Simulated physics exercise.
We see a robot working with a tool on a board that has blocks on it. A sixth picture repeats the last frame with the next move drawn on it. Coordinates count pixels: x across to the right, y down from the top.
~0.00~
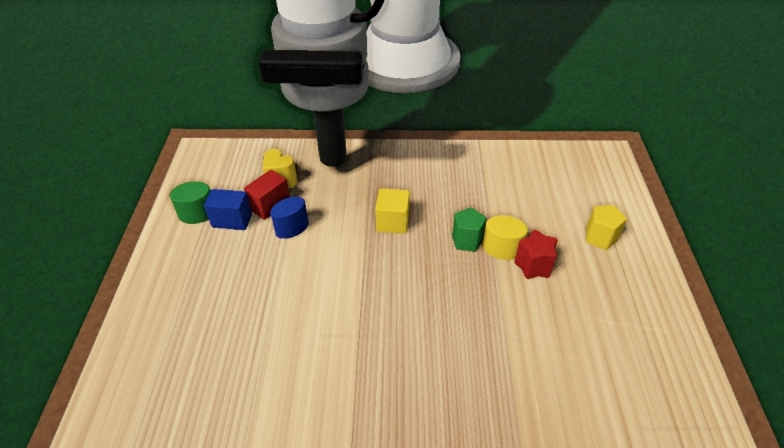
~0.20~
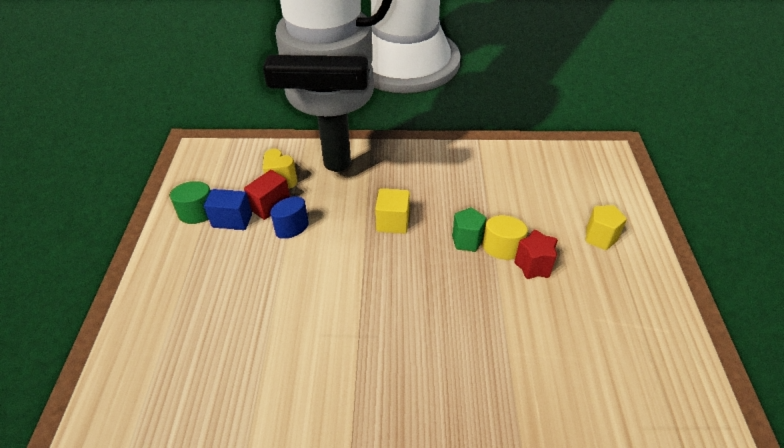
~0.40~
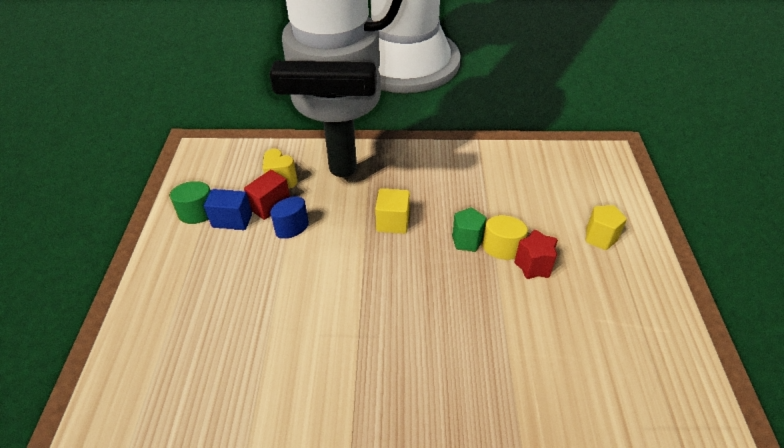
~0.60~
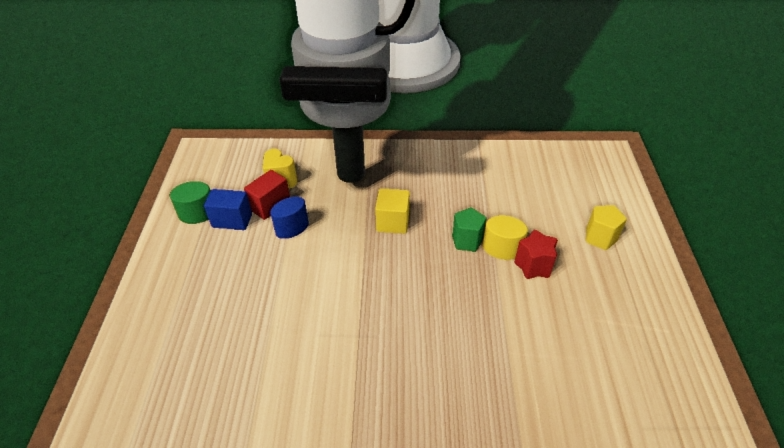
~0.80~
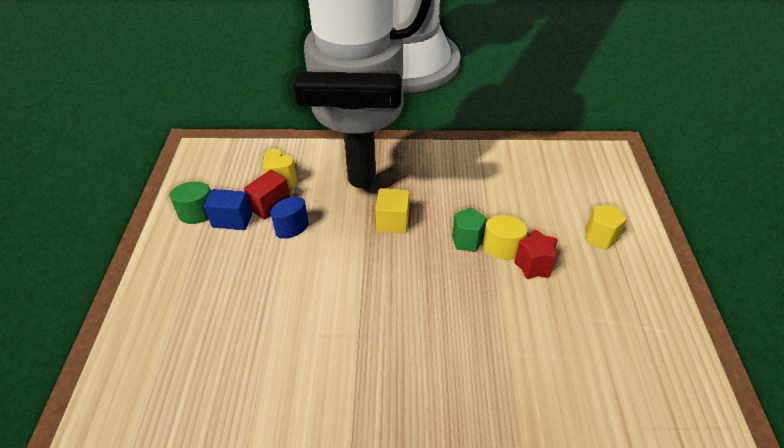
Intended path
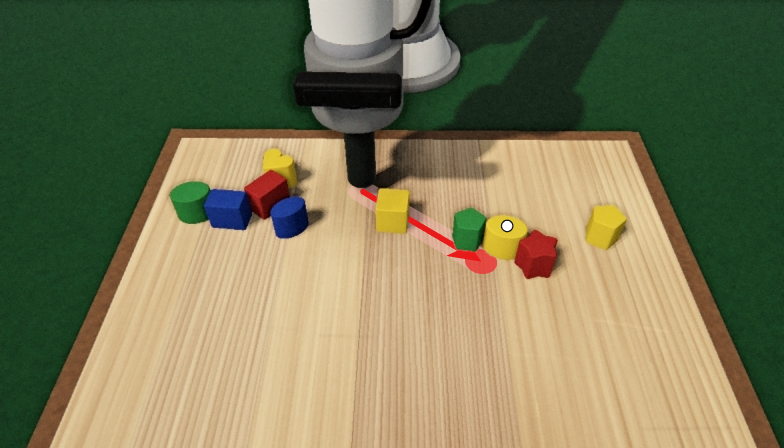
At first, a robot arm holds a dark tool near the back edge of a wooden board, between scattered blue, red, green and yellow blocks. The arm then moves the tool slowly right and slightly forward, bringing it close to the yellow cube, while all the blocks stay still.
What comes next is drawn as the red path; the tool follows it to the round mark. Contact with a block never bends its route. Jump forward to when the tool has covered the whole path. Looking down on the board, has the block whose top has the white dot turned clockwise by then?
Yes, that is what happens.
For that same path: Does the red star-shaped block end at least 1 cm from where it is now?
It seems so.
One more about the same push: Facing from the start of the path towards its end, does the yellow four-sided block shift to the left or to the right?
The right.
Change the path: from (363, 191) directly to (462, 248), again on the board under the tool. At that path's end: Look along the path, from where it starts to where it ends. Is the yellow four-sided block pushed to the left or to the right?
It heads right.
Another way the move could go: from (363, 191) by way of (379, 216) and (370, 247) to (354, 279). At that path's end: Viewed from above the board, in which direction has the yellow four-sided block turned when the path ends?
From above, it looks like the yellow four-sided block goes counterclockwise.
The drawn path runs straight from (363, 191) to (481, 261); the dot is on the yellow oval block.
On the path given first. One third of the way, tool at (399, 202); yellow four-sided block at (411, 216), turned 15° clockwise.
Two thirds of the way, tool at (440, 225); yellow four-sided block at (430, 240), turned 80° clockwise.
At the end, tool at (483, 250); yellow four-sided block at (435, 244), turned 110° clockwise; green five-sided block at (504, 223), turned 105° anticlockwise; yellow oval block at (534, 222), turned 45° clockwise; red star-shaped block at (551, 248), turned 20° clockwise.
